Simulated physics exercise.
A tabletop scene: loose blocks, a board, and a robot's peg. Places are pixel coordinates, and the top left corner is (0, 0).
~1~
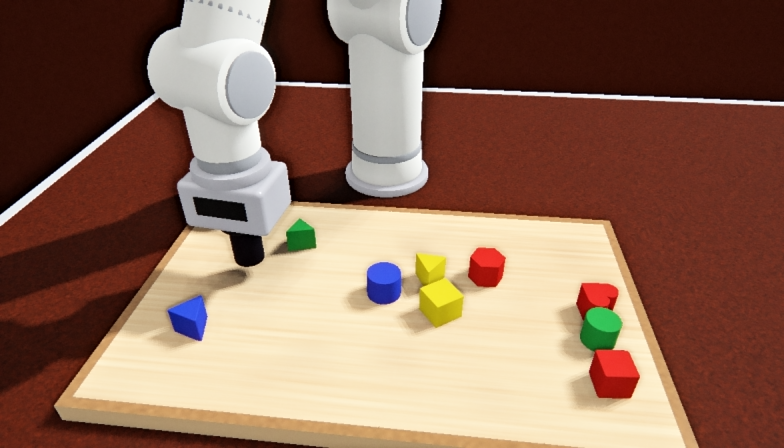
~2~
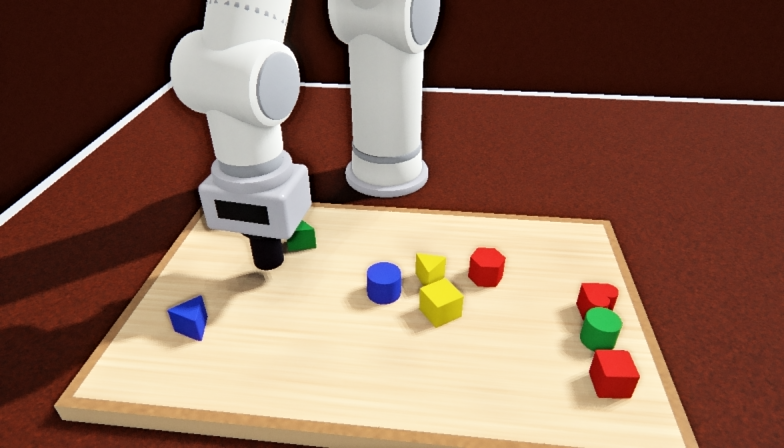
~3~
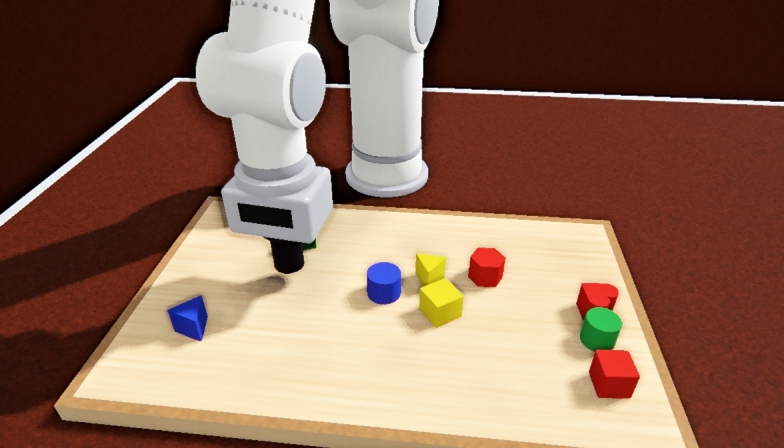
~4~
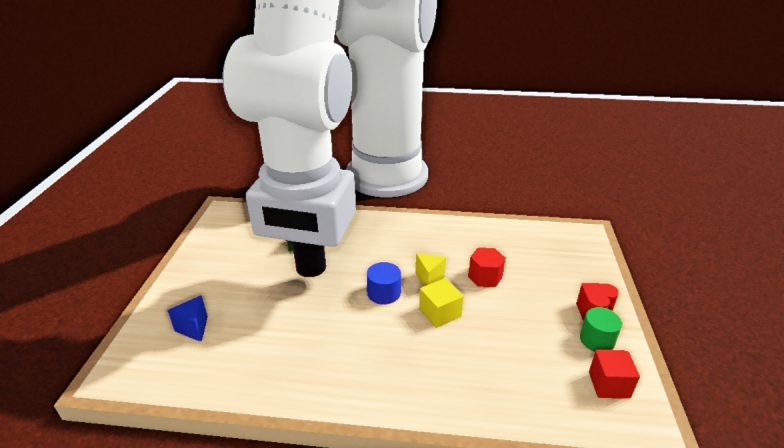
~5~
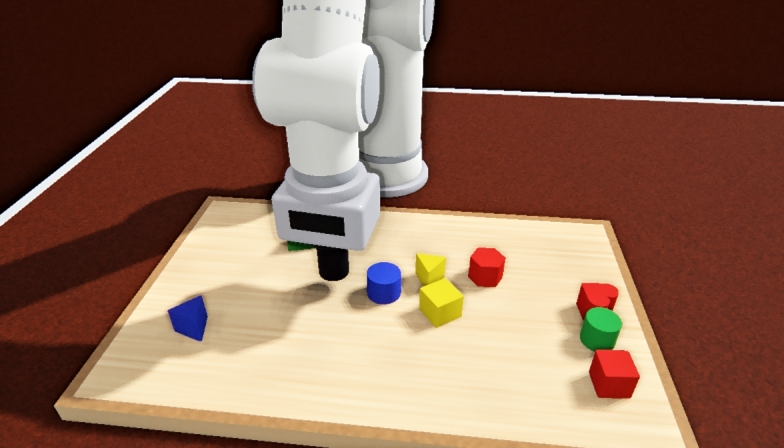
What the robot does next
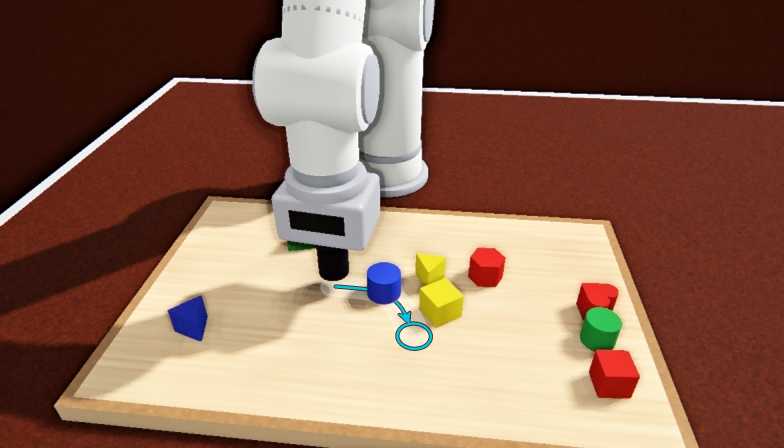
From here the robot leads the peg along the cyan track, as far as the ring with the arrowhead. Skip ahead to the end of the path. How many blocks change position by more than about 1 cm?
It looks like two blocks will be pushed more than about 1 cm.
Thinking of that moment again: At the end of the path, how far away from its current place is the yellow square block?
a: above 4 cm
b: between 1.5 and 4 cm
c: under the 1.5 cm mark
b (between 1.5 and 4 cm)
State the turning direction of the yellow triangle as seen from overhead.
It spins anti-clockwise.
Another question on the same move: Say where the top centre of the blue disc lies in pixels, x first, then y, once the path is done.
I'd place it at (437, 285), taking the centre of its top.
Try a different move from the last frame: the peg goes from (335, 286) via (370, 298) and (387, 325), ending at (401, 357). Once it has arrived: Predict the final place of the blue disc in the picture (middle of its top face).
The middle of its upper face will lie at (409, 277).
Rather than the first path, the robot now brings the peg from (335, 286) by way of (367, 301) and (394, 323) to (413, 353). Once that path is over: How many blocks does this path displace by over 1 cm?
I predict one.
The drawn path runs from (335, 286) through (372, 290) and (401, 307) to (414, 336).
What follows on the original path. One third of the way, peg at (373, 276); blue disc at (405, 275).
Two thirds of the way, peg at (401, 293); blue disc at (435, 284); yellow triangle at (433, 260), turned 25° anticlockwise; yellow square block at (463, 300).
At the end, peg at (415, 321); blue disc at (437, 285); yellow triangle at (433, 260), turned 25° anticlockwise; yellow square block at (465, 301).
